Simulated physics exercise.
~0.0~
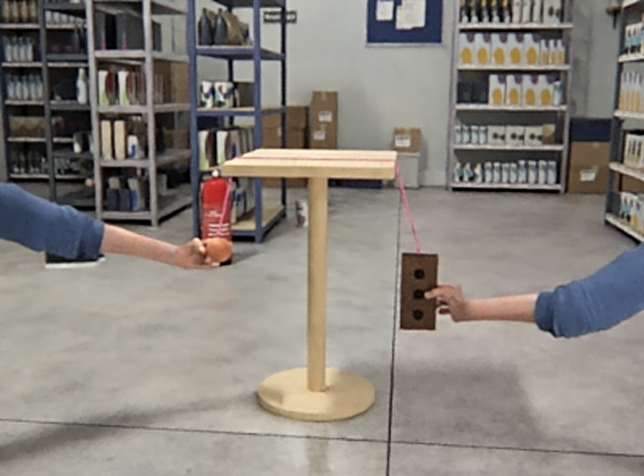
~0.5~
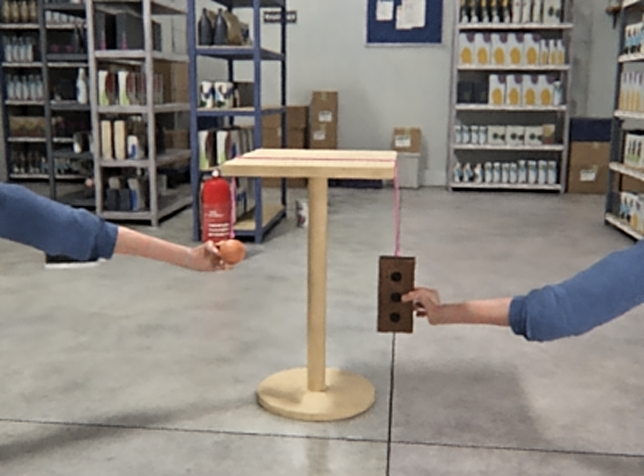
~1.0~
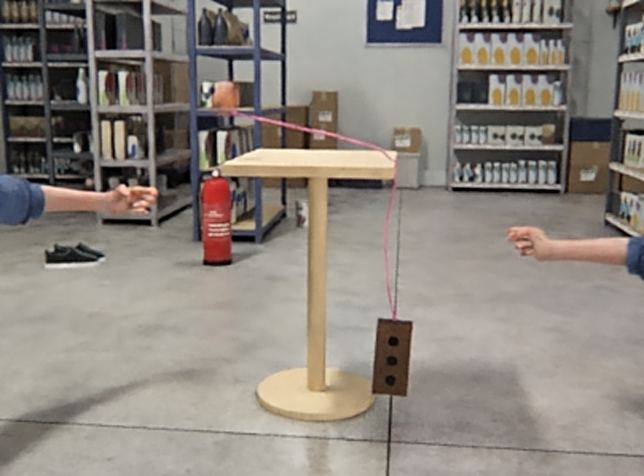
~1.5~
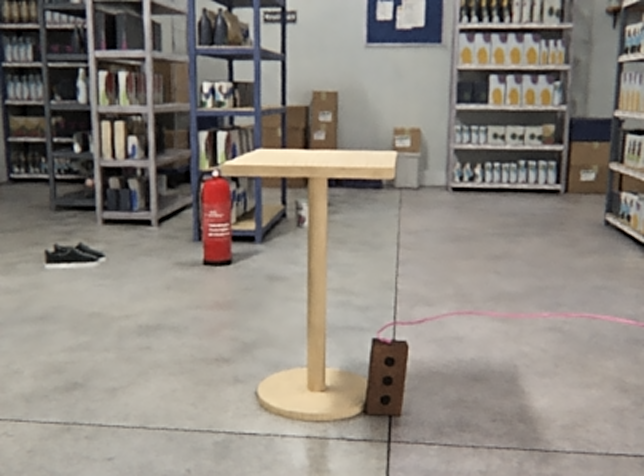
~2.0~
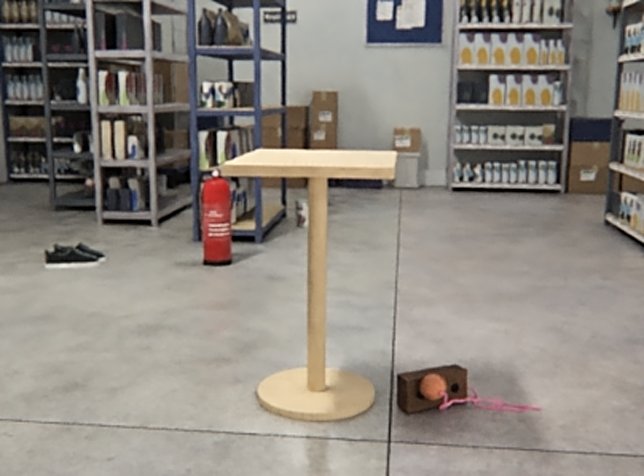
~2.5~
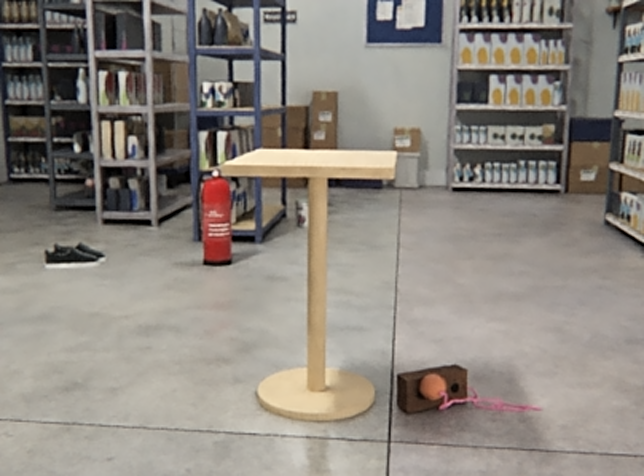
Two blue-sleeved arms reach in from either side of a pale wooden side table in a storeroom with stocked shelves, seen from the front by a still camera. The left hand holds an orange and the right hand a dark brown brick, joined by a pink string laid across the tabletop. The brick shifts slightly left, then both hands let go and draw back. The brick drops to the floor while the string runs rightwards, pulling the orange up over the top. The string whips off to the right, and the brick tips over, ending with the orange resting against it.
